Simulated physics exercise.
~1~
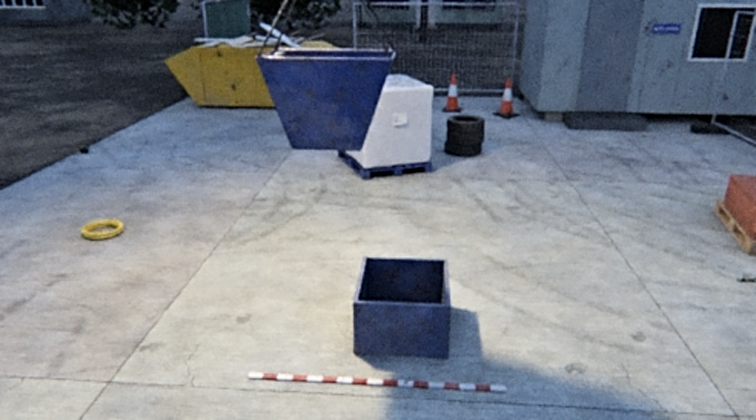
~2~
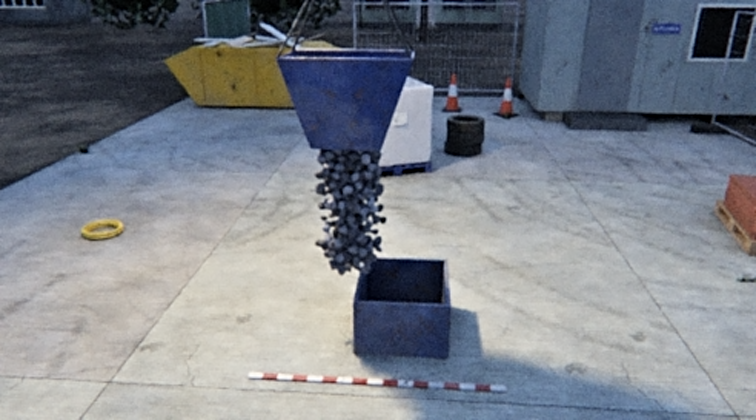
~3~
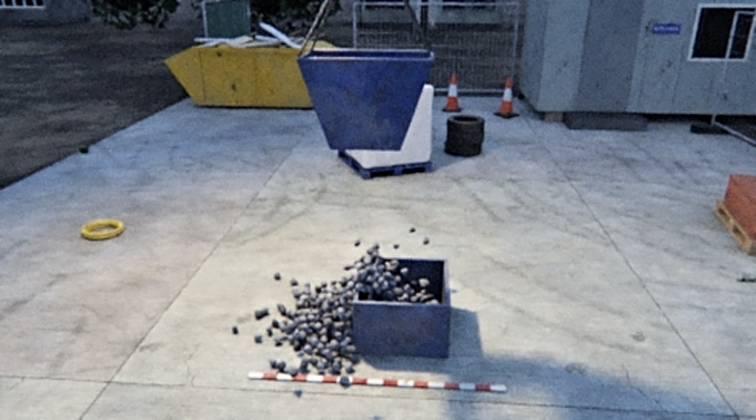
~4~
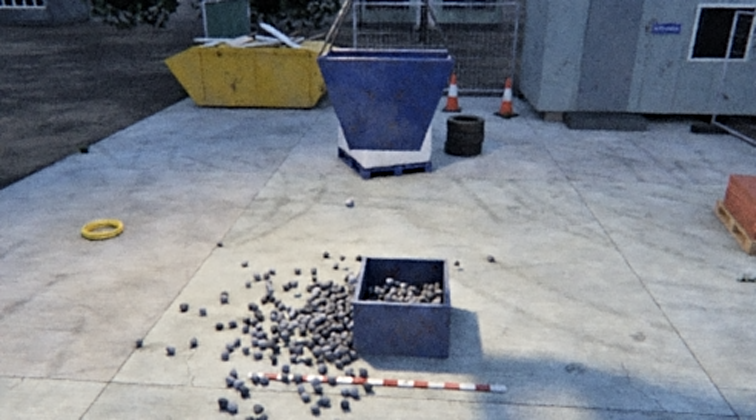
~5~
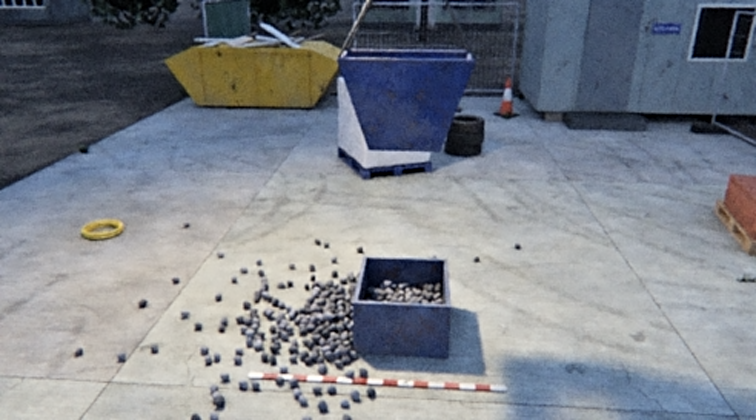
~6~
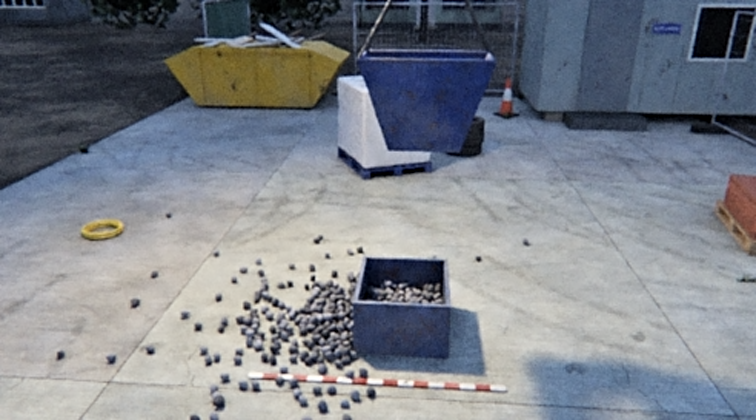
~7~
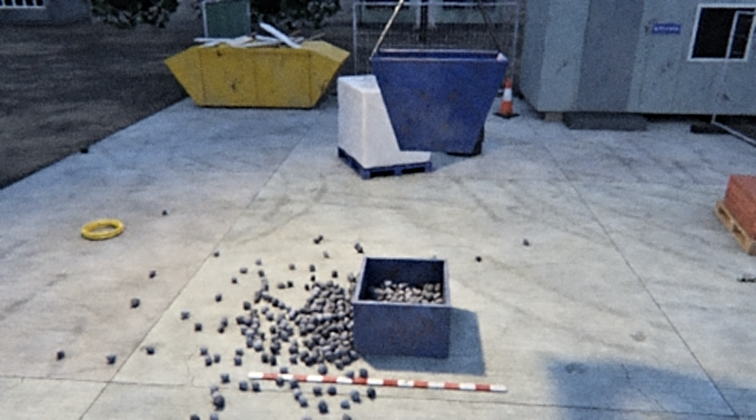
A blue crane skip moves rightwards above a concrete yard and drops a stream of round grey stones towards an open bin, emptying quickly; many spill and scatter on the ground to the left, roughly half settle inside the bin, and the empty skip continues right.
